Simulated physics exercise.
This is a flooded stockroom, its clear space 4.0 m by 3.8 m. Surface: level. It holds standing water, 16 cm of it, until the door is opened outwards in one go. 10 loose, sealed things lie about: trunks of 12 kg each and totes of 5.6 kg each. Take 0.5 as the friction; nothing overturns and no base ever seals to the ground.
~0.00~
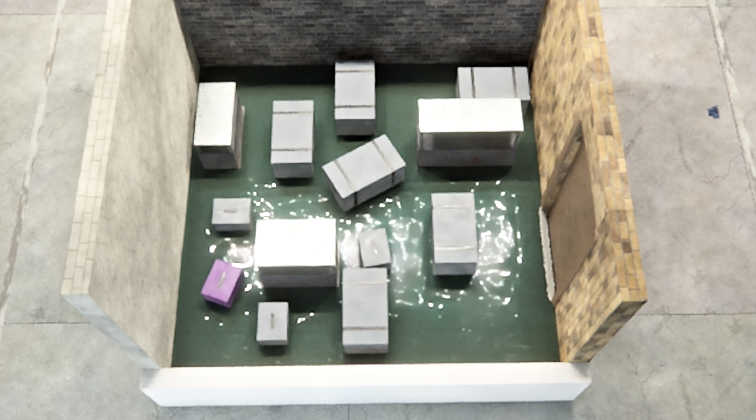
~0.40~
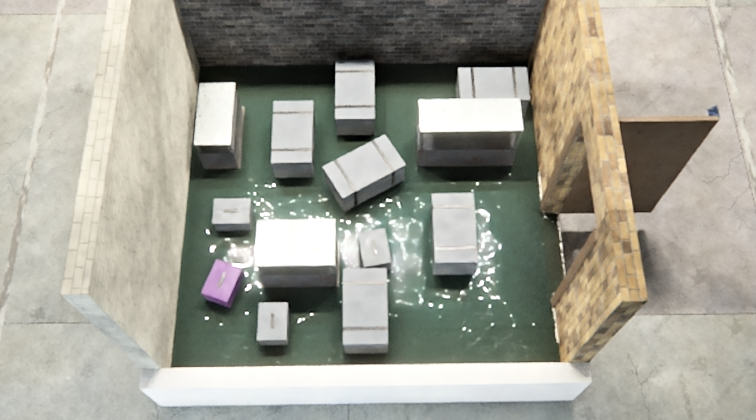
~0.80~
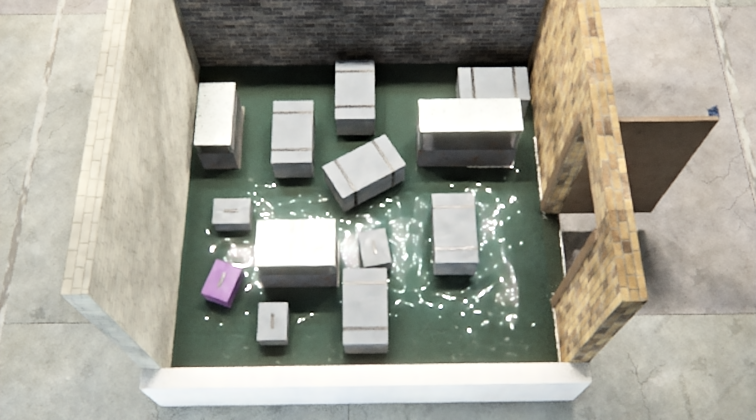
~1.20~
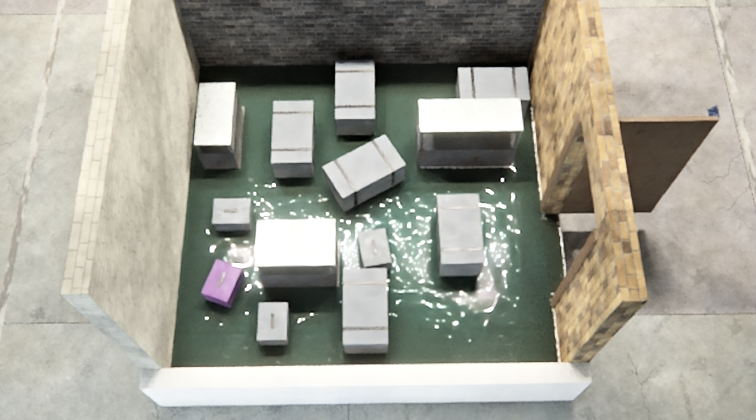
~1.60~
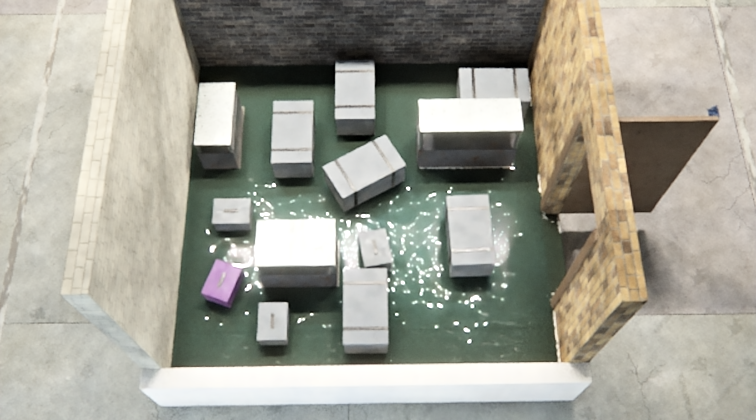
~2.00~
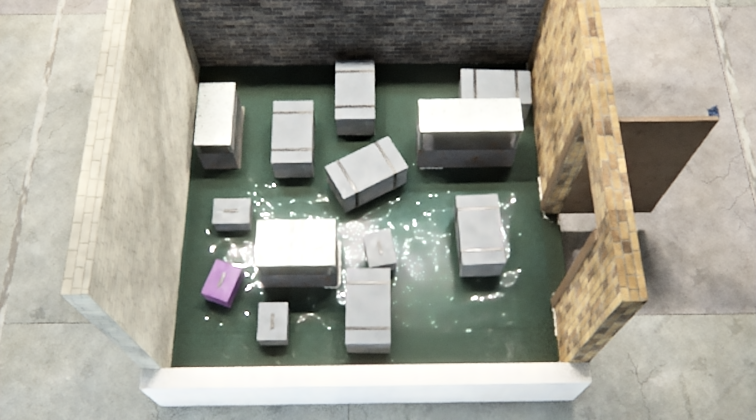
Door swinging open on the right wall of a flooded stockroom, then a grey trunk drifting slightly right toward the doorway.
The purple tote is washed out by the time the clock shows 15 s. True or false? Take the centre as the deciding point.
False.
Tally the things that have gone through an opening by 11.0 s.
I get 3 in all.
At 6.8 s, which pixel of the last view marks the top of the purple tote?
(250, 308).
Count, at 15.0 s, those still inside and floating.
The number is 6.
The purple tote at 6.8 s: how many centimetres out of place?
I'd guess some 40 cm by then.
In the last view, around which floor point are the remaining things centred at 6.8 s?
The centre sits near (385, 235).
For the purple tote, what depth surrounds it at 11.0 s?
I'd put it at about 10 cm.
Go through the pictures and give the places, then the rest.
The purple tote at (222, 280), afloat; 16 cm deep round most things; 0 of 10 have shifted, in the first picture.
The purple tote at (222, 280) floats; 16 cm deep round most things; 0 of 10 have shifted, in the second picture.
The purple tote at (222, 280), afloat; about 2130 L in view; 0 of 10 have shifted, in the third picture.
The purple tote at (222, 280), afloat; 16 cm deep round most things; 1 of 10 have shifted, in the fourth picture.
The purple tote at (222, 280), afloat; about 2070 L in view; 1 of 10 have shifted, in the fifth picture.
The purple tote at (222, 280) floats; 16 cm deep round most things; 2 of 10 have shifted, in the sixth picture.
After 3.0 s the purple tote is near (222, 281), 0.0 m from its start, afloat; 0 of 10 are out; 10 afloat.
After 6.8 s the purple tote is near (250, 308), 0.4 m from its start, afloat; 1 of 10 are out; 9 afloat.
After 11.0 s the purple tote is near (291, 317), 0.8 m from its start, afloat; 3 of 10 are out; 7 afloat.
After 15.0 s the purple tote is near (348, 320), 1.4 m from its start, afloat; 4 of 10 are out; 6 afloat.
